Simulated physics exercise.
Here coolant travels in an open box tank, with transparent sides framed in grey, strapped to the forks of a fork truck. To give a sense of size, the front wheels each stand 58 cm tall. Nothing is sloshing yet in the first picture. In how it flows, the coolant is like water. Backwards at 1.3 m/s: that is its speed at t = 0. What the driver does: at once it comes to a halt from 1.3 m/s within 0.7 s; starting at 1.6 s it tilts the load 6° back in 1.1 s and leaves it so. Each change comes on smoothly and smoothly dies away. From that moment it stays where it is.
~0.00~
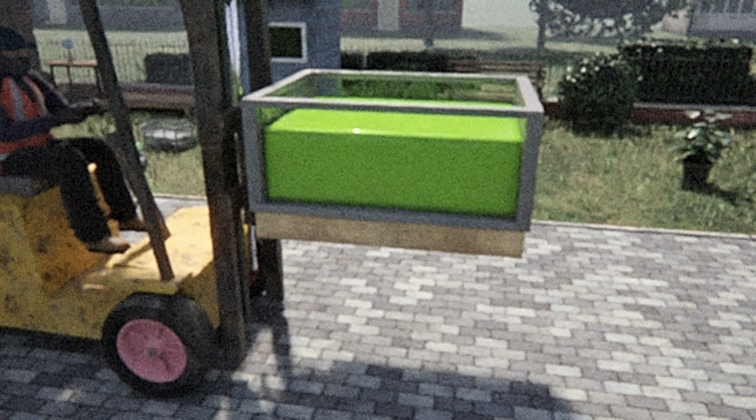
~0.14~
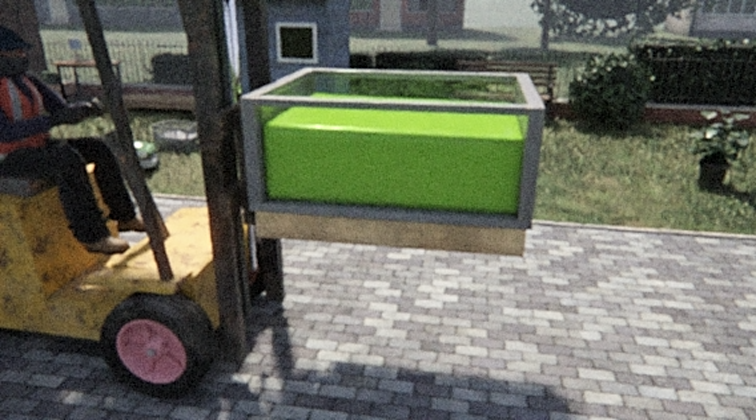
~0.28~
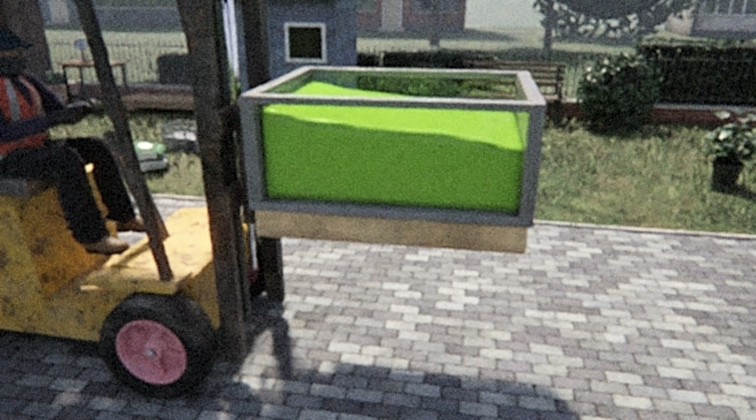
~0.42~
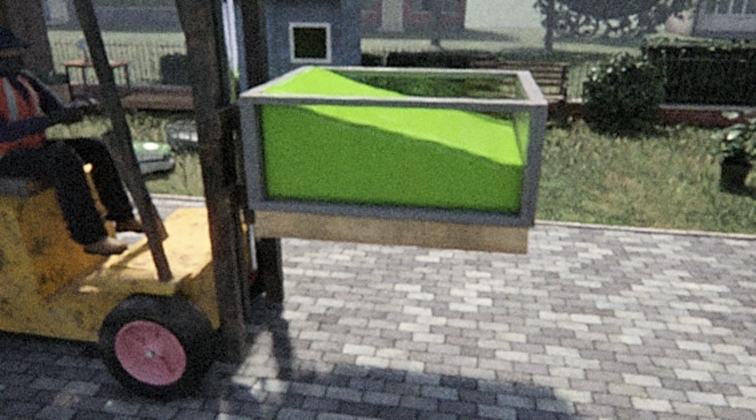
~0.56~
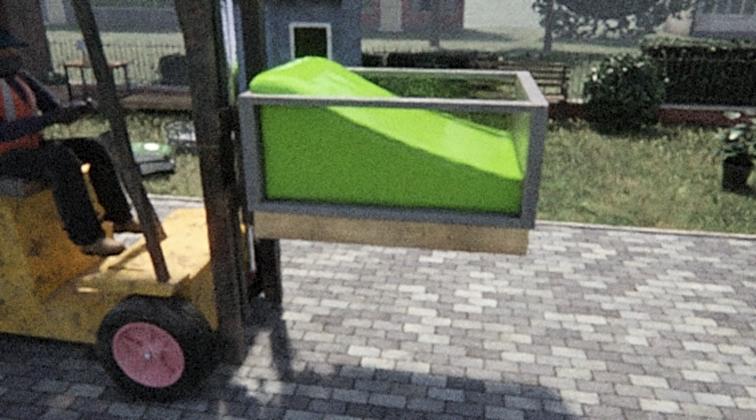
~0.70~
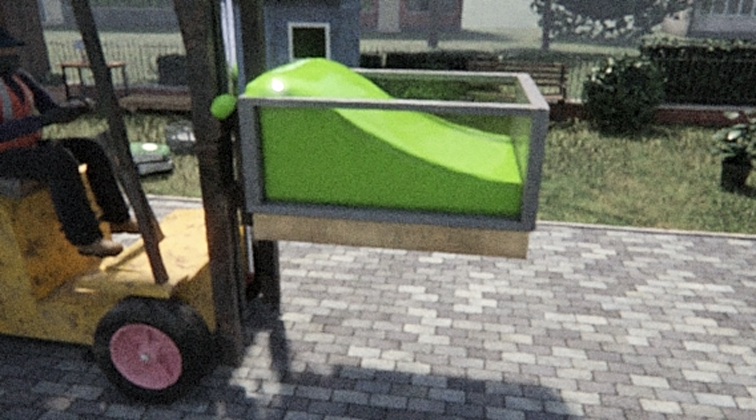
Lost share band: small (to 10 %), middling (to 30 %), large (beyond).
Small.
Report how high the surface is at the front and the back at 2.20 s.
At that moment it stands around 24 cm in front and around 50 cm behind.
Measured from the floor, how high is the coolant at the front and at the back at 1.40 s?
The surface sits near 56 cm in front and near 22 cm at the rear.
After 1.40 s front 56 cm, middle 28 cm, back 22 cm above the floor; the loss stands at 4 per cent, over the back.
After 2.20 s front 24 cm, middle 29 cm, back 49 cm above the floor; the loss stands at 5 per cent, over the back and the front.
After 3.20 s front 31 cm, middle 30 cm, back 36 cm above the floor; the loss stands at 7 per cent, over the back.
After 5.68 s the loss stands at 7 per cent, over the back, 24 of 335 litres.
